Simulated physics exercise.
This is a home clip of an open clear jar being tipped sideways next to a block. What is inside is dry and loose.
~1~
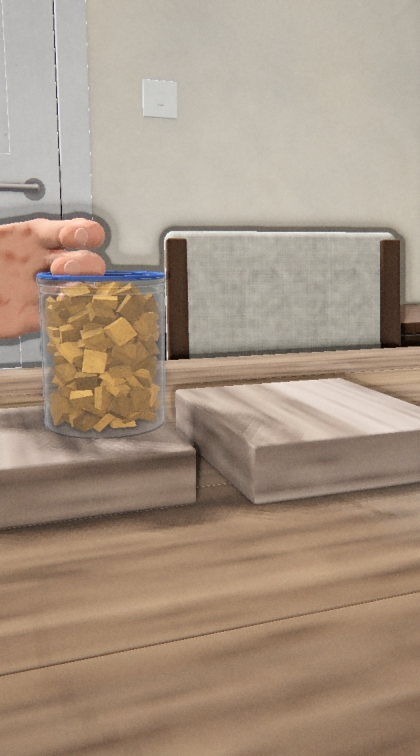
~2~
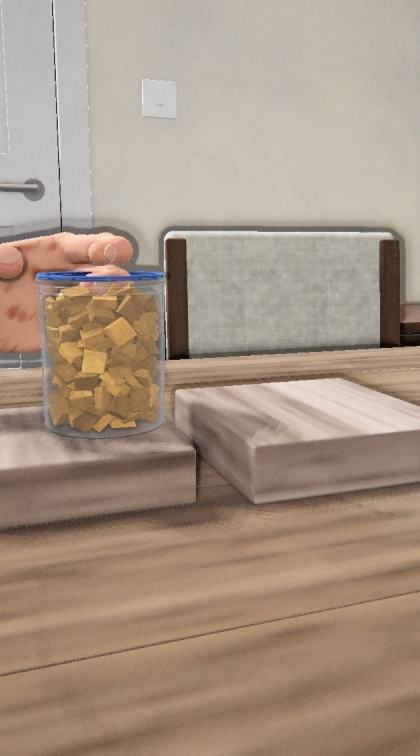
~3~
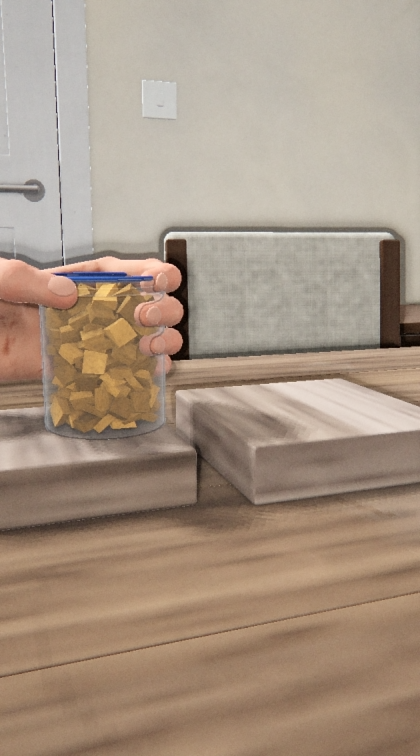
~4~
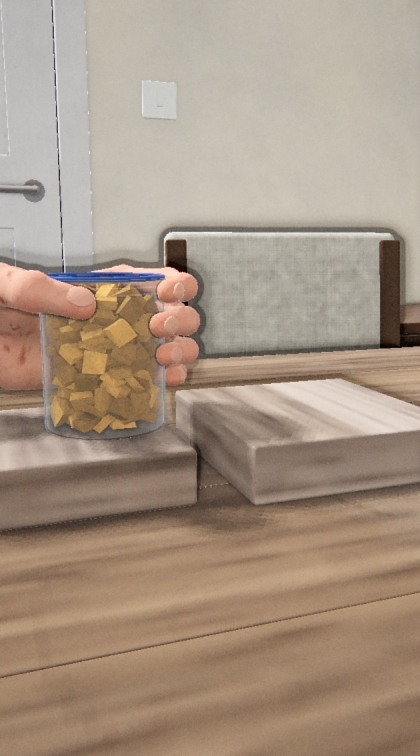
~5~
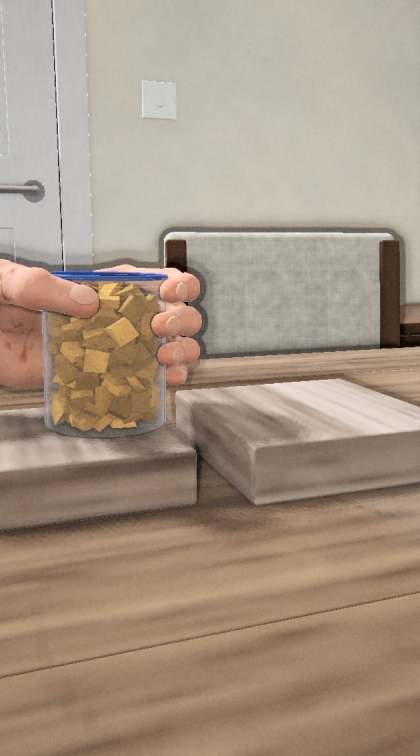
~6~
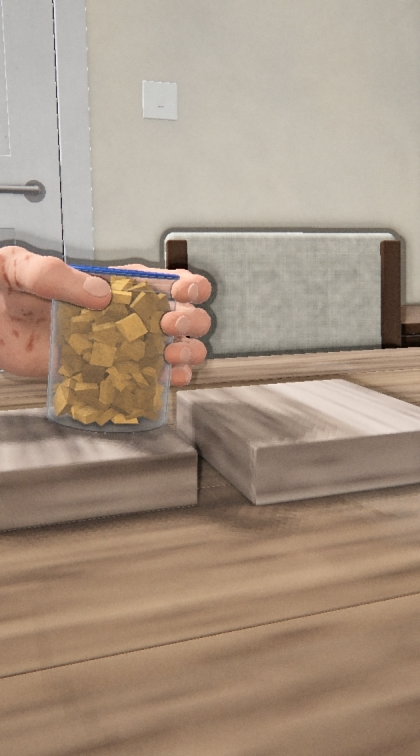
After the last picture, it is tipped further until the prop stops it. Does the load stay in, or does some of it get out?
Some loss.
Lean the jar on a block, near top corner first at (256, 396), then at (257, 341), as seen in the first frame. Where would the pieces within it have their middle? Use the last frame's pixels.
First height: Roughly (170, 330); second height: Roughly (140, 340).
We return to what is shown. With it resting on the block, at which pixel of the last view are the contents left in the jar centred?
The centre settles around (222, 364).
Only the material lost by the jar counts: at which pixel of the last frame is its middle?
Centre at rest: About (326, 400).
Then, 0.61 s past the last view, the jar leans 46°; everything is still inside.
Then, 1.14 s past the last view, the jar leans 81°; a stray few of the cereal squares out of it.
Then, 1.60 s past the last view, the jar rests on the block at 86°; a small part of the cereal squares out of it.
Finally, the jar rests on the block at 86°; a small part of the cereal squares out of it.
